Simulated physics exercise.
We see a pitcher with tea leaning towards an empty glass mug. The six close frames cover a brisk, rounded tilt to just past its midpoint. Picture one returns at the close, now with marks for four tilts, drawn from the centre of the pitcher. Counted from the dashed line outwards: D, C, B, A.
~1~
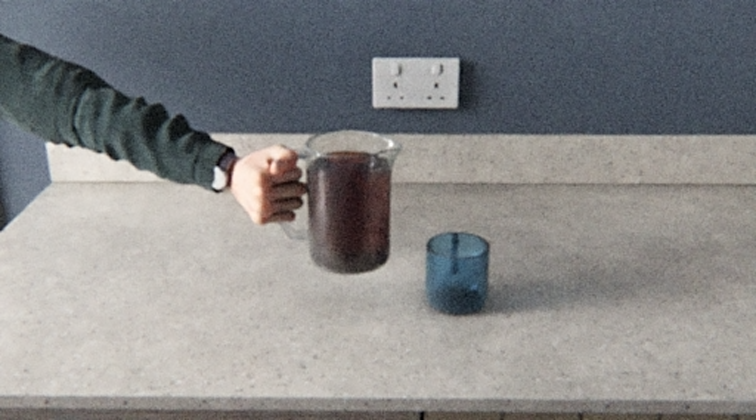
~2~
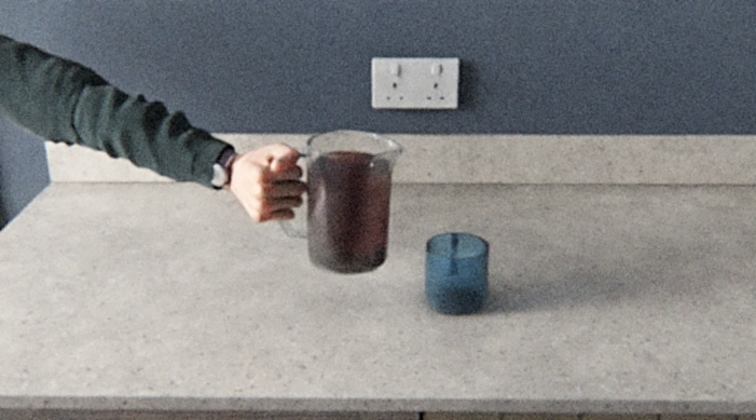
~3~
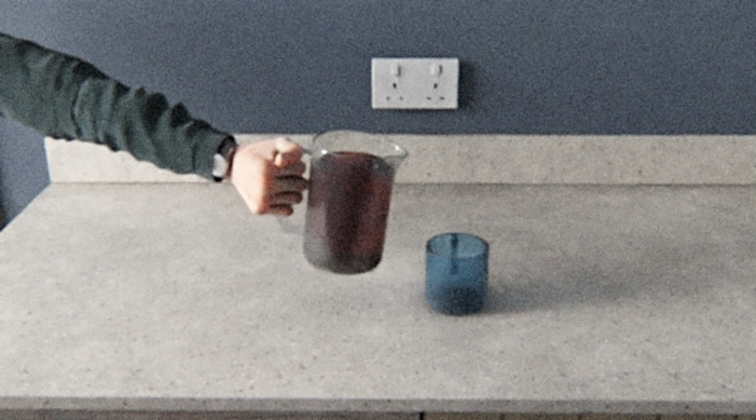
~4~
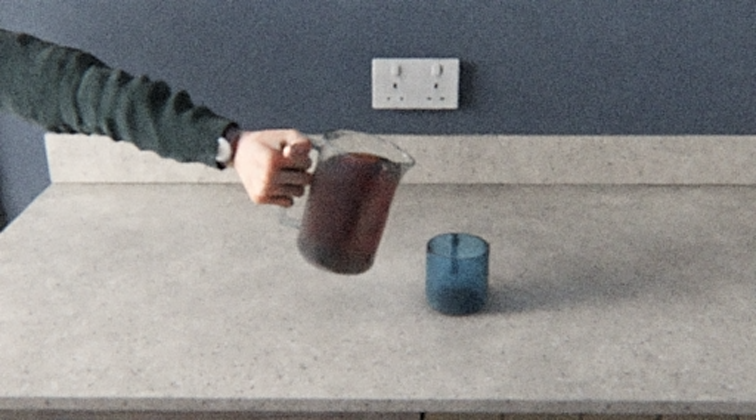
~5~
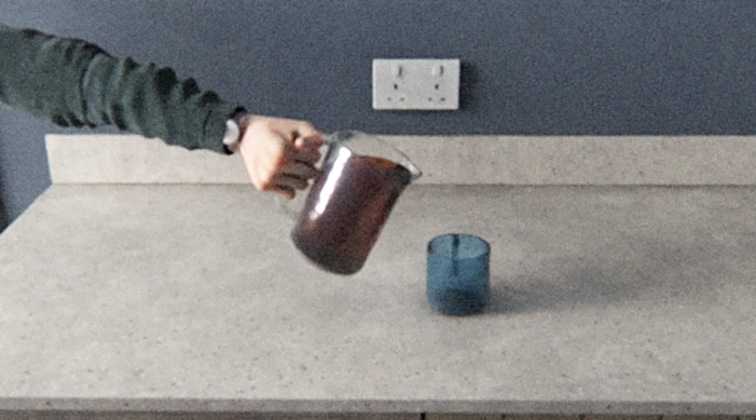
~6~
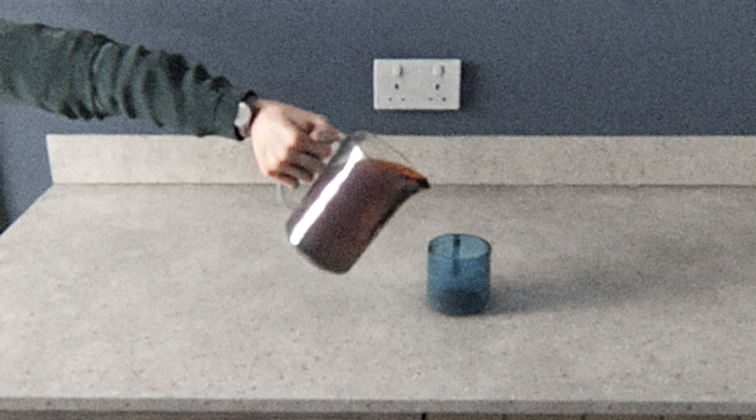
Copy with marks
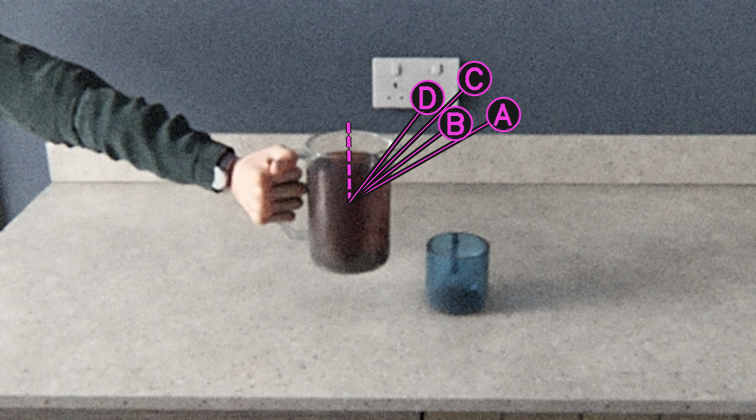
The video shows a hand in a dark green sleeve holding a clear pitcher of reddish-brown tea beside a blue glass mug on a counter, then tilting it rightward until tea reaches just over the lip.
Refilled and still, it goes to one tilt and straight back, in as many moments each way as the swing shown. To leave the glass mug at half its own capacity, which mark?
Best: B.
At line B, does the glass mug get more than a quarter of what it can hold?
Yes, it does.
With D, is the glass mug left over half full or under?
Under.
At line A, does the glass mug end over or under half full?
Over half.
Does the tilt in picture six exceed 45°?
No.
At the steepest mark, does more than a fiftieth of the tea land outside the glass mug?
No, it does not.
On the marked copy, A at (488, 123); B at (440, 133); C at (463, 90); D at (419, 112).
If A is chosen, the glass mug ends with about 72 % of what it can hold.
If B is chosen, the glass mug ends with about 50 % of what it can hold.
If C is chosen, the glass mug ends with about 31 % of what it can hold.
If D is chosen, the glass mug ends with about 17 % of what it can hold.
